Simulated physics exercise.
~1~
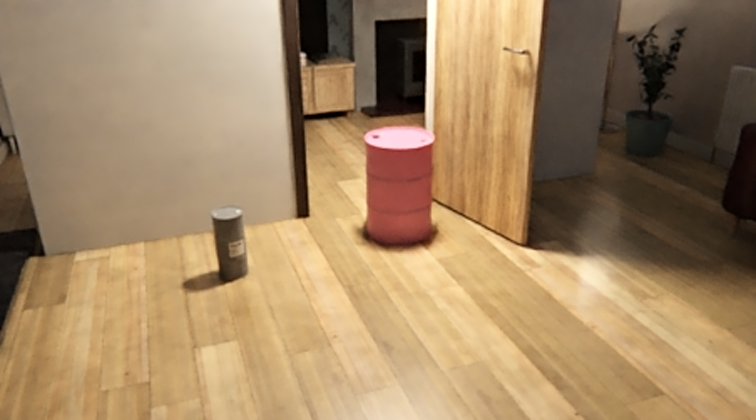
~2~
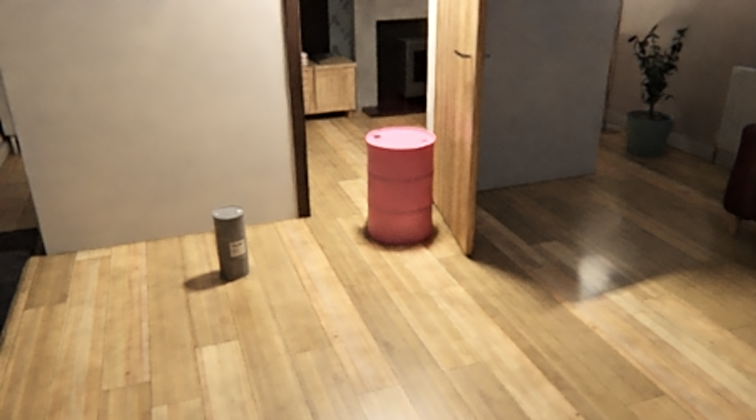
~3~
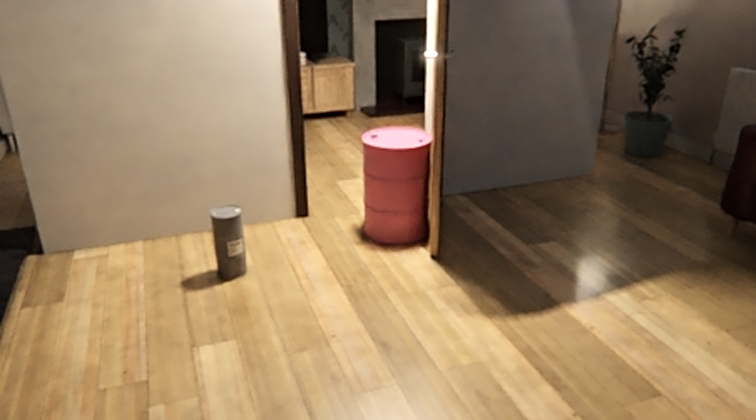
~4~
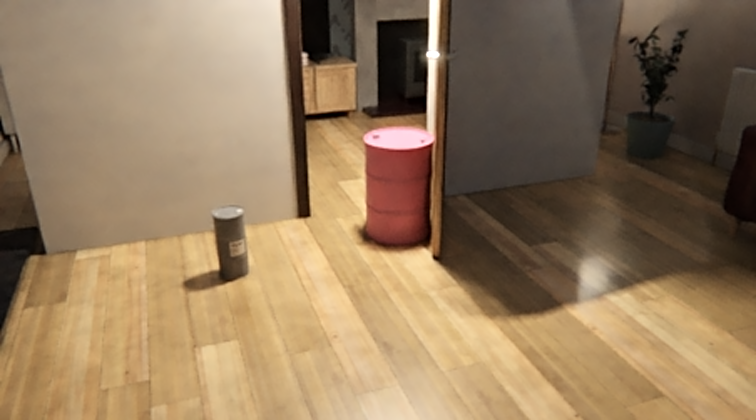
In a doorway, a wooden door swings partway towards closing and stops against a pink drum.
